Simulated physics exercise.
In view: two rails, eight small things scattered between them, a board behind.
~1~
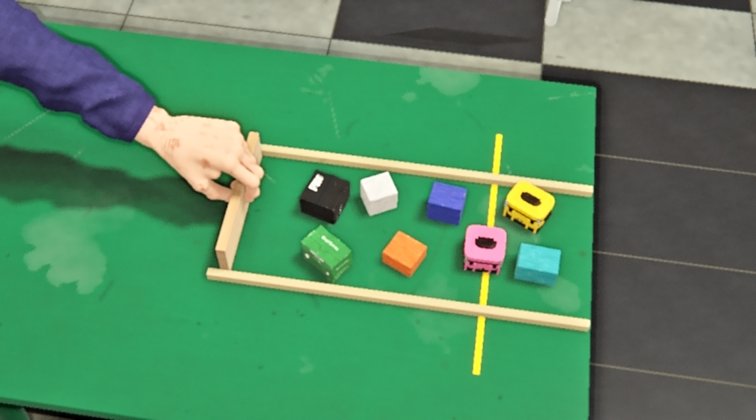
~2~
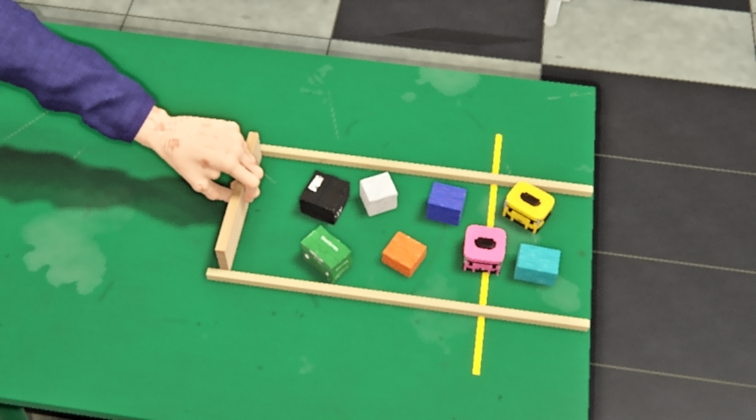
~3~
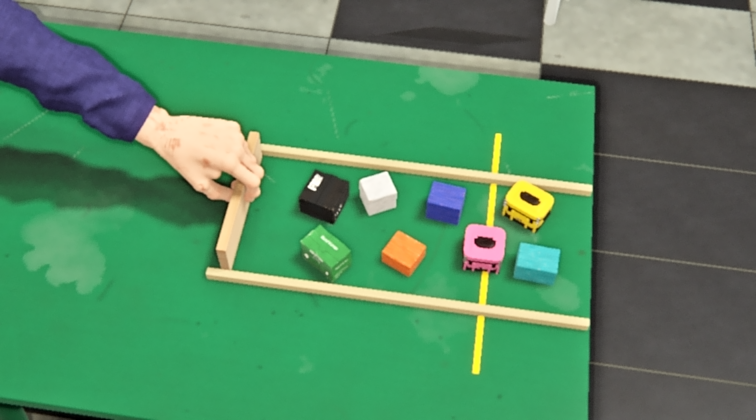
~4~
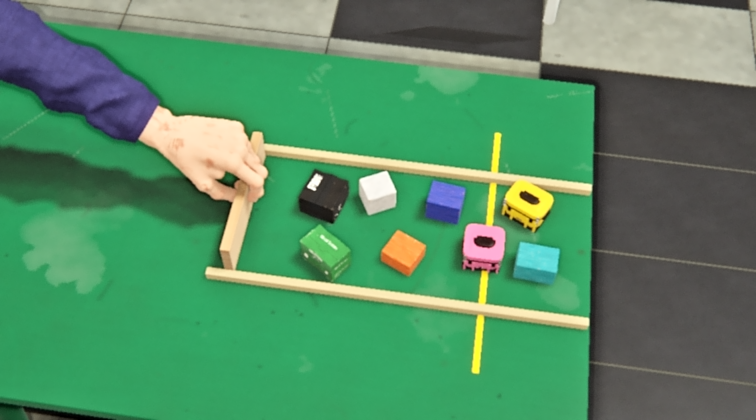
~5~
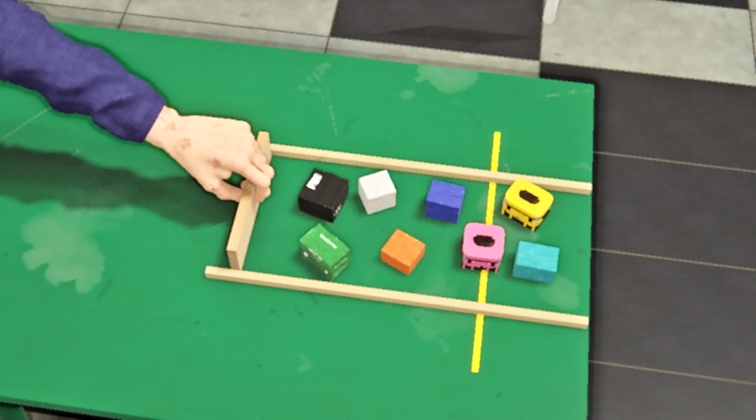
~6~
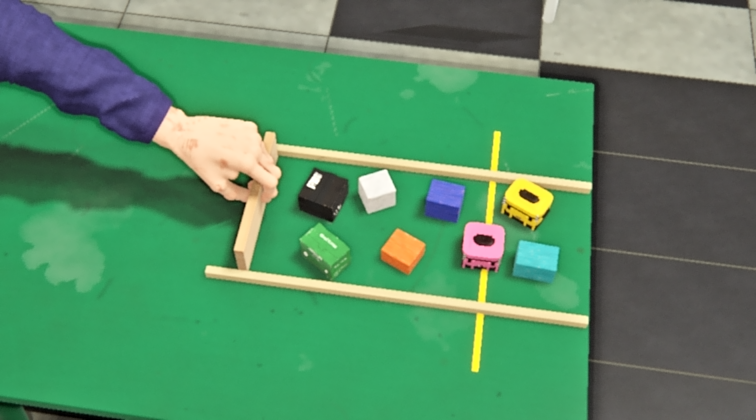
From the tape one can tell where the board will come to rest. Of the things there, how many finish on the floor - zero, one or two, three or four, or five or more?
One or two finish on the floor.
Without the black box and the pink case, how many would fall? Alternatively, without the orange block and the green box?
The number fallen is 0, and in the other try 1.
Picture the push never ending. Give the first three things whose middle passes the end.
Sequence, earliest first: The yellow case; the turquoise block; the blue block.
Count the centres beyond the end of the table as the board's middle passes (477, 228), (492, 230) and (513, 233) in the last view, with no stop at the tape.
1, 1, 3.
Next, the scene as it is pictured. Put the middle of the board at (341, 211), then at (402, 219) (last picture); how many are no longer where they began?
Moved so far: 3, later 6.
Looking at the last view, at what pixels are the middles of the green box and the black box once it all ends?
The green box ends up near (510, 276), and the black box near (509, 215).
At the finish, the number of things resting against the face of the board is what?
Count: 3.
A little later, none off yet; turquoise block at rest near (536, 262); yellow case at rest near (527, 204); pink case at rest near (483, 247).
Next, none off yet; turquoise block moving near (546, 263); yellow case shifted about its own width near (583, 206); pink case shifted about its own width near (507, 249).
When it is over, the number that fall off is one or two; down, yellow case.
